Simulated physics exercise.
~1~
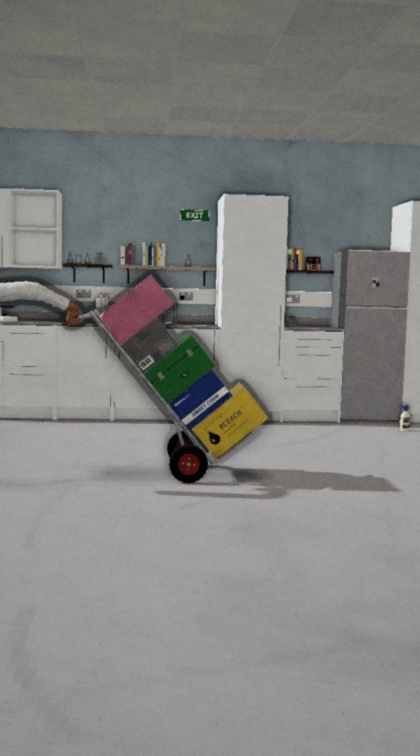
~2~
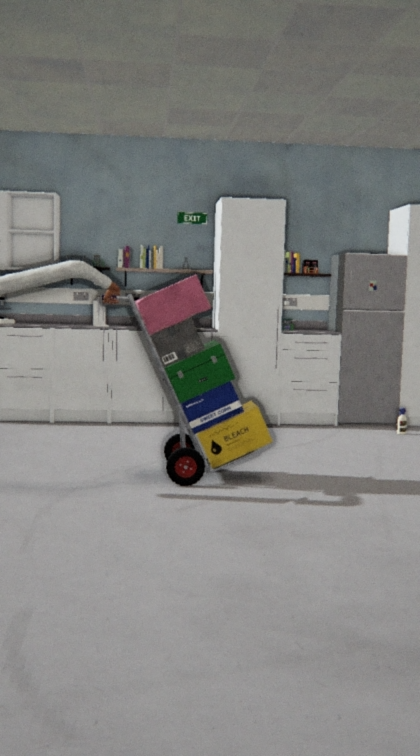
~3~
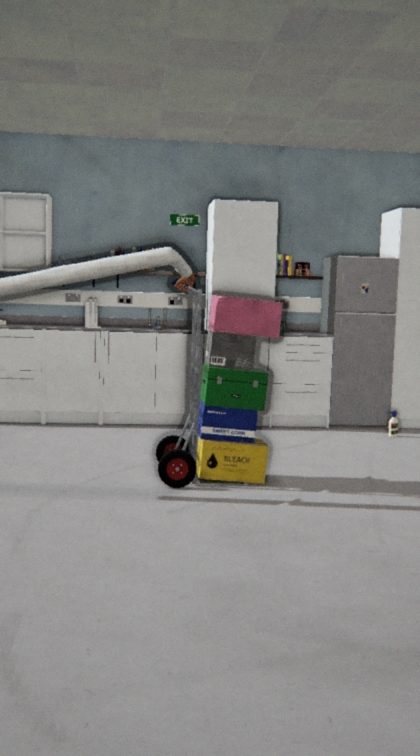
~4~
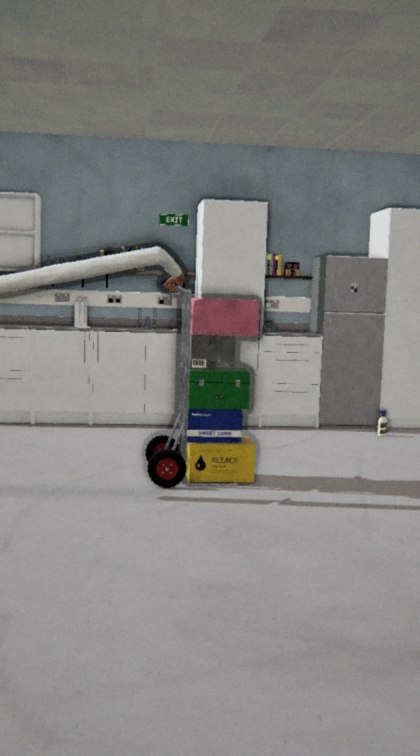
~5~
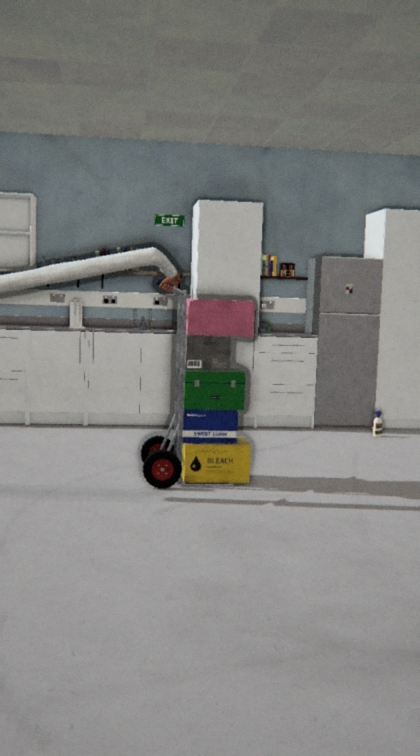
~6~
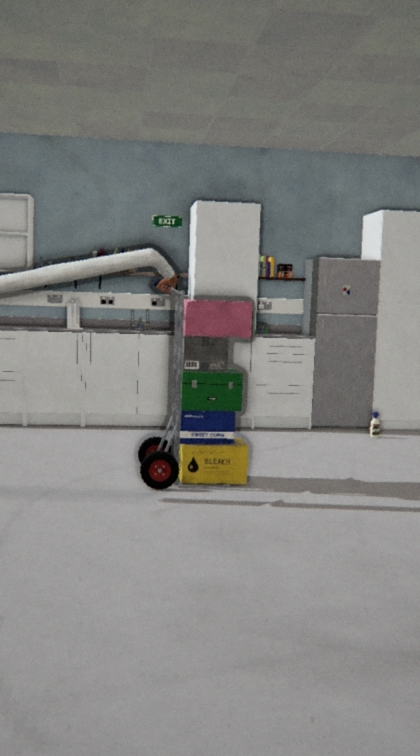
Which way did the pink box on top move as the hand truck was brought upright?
The pink box moved to the right as the hand truck swung up from its backward lean.
